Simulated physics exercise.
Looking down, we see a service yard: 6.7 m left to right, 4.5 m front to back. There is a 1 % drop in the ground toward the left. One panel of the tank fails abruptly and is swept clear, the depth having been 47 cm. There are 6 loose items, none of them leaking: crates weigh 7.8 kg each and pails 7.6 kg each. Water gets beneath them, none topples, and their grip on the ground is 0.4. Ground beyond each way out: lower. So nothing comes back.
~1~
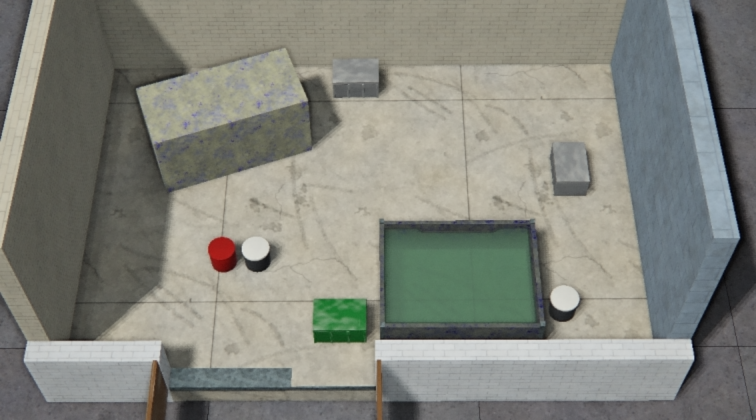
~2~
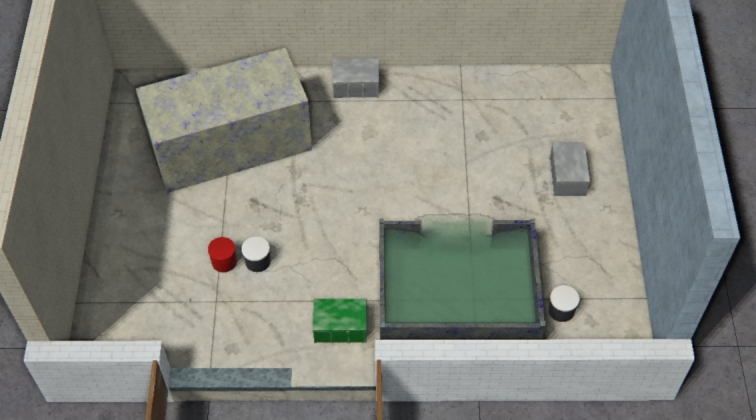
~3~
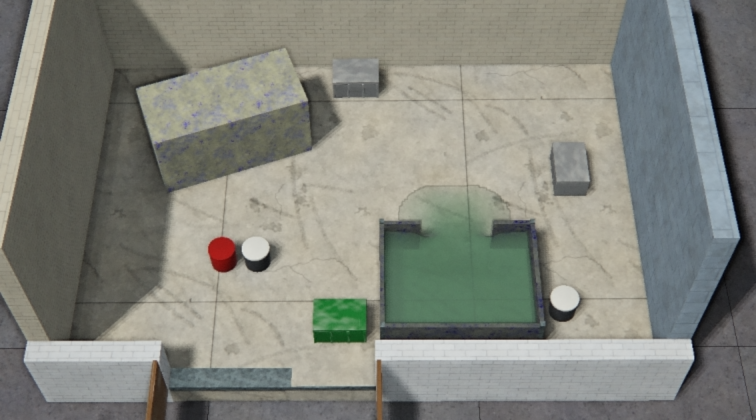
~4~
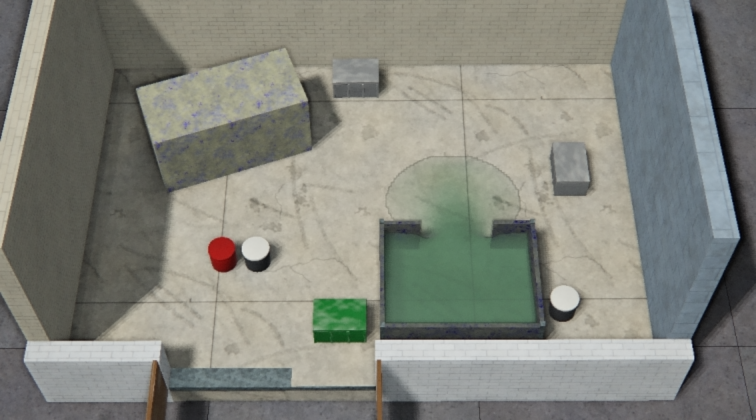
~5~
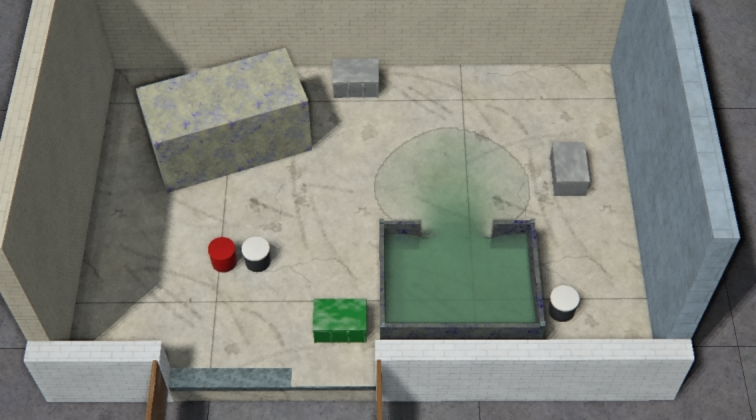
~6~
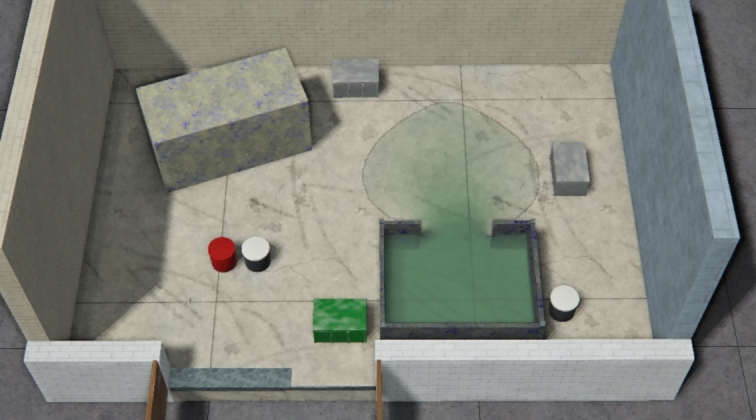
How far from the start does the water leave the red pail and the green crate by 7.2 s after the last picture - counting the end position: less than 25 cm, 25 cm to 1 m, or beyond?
The red pail? It does not go anywhere much. The green crate? It does not go anywhere much.
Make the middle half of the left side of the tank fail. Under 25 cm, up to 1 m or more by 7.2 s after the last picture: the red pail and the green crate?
Under that change the red pail would be borne far and the green crate would be borne far.
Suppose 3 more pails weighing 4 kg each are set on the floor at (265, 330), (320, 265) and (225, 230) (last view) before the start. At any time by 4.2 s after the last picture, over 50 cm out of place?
Well, in that order it's lower, lower and lower.
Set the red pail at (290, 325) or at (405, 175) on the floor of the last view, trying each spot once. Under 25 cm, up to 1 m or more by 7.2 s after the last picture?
In turn: It barely shifts; it travels far.
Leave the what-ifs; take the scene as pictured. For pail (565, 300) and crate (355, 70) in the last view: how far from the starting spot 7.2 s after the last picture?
0 cm and 350 cm, respectively.
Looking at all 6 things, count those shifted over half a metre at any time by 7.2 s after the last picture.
2.
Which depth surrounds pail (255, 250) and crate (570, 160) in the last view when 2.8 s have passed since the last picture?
Close to 0 and 3 centimetres.
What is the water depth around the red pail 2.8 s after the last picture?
About 0 cm.
Then, 0.9 s after the last picture the red pail is near (222, 248), 0.0 m from its start, aground; the green crate is near (340, 314), 0.0 m from its start, aground; 0 of 6 are out; 1 afloat.
Then, 2.8 s after the last picture the red pail is near (222, 248), 0.0 m from its start, aground; the green crate is near (340, 314), 0.0 m from its start, aground; 0 of 6 are out; 0 afloat.
Then, 4.8 s after the last picture the red pail is near (222, 248), 0.0 m from its start, aground; the green crate is near (340, 314), 0.0 m from its start, aground; 0 of 6 are out; 0 afloat.
Then, 7.2 s after the last picture the red pail is near (222, 248), 0.0 m from its start, aground; the green crate is near (340, 314), 0.0 m from its start, aground; 0 of 6 are out; 2 afloat.
